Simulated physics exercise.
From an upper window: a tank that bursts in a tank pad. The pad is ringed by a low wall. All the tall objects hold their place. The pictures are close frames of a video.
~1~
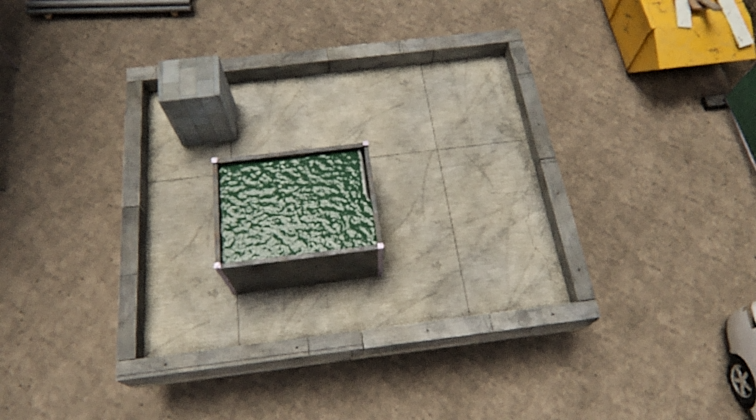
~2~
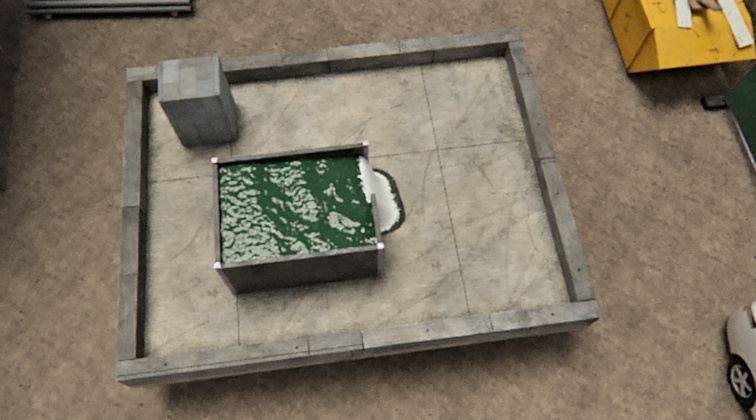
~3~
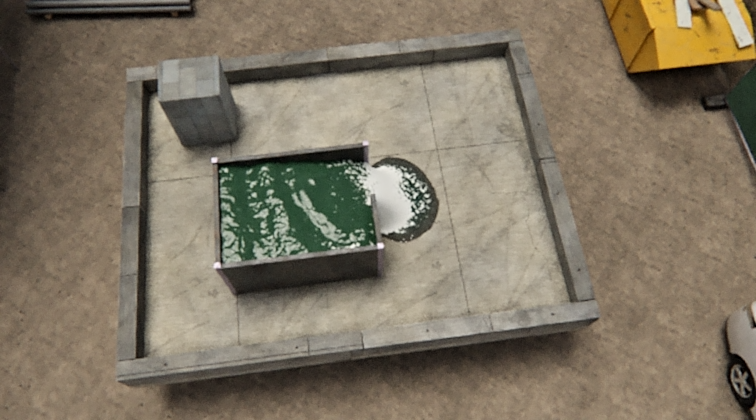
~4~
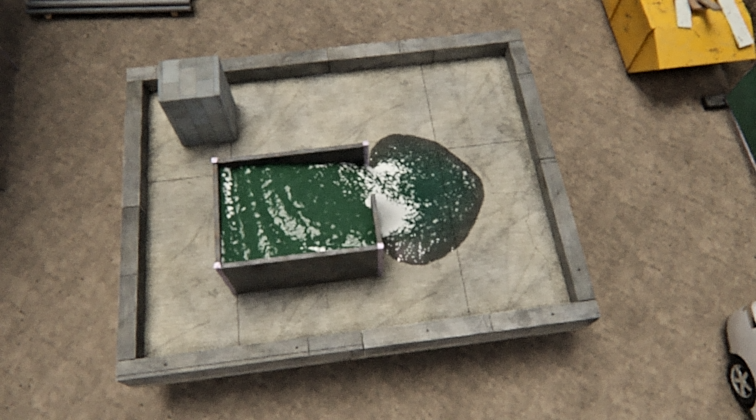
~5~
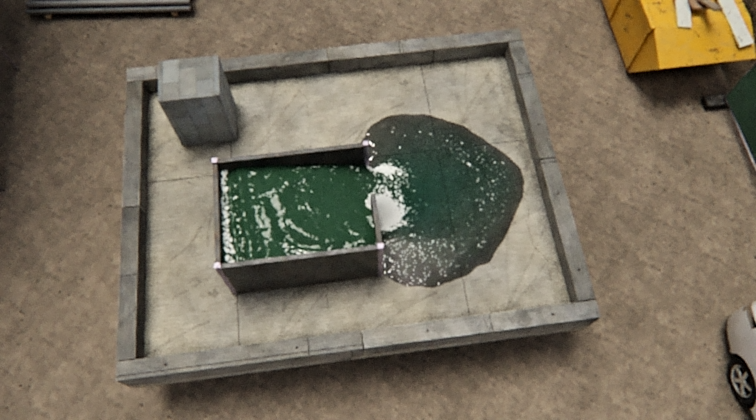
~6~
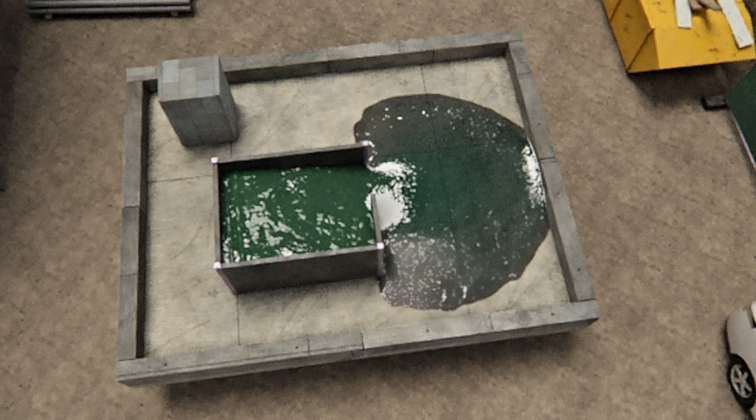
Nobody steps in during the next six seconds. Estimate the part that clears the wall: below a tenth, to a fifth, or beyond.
The share lost is less than a tenth.
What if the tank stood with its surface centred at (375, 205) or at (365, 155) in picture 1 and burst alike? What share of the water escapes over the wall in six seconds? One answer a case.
About 10 and 10 per cent.
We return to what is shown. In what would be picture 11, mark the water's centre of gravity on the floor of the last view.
Roughly at (358, 216).
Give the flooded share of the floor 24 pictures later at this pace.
Some 80 per cent.
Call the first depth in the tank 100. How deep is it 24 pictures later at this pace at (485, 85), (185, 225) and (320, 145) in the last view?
In that order: 20, 0 and 6 per cent.
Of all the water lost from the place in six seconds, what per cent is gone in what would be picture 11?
Roughly 15 per cent.
A moment on, water covers 40 % of the floor; the low wall has let 0 % over.
Next, water covers 40 % of the floor; the low wall has let 1 % over.
Then, water covers 40 % of the floor; the low wall has let 4 % over.
Later, water covers 65 % of the floor; the low wall has let 5 % over.
In the end, water covers 80 % of the floor; the low wall has let 5 % over.
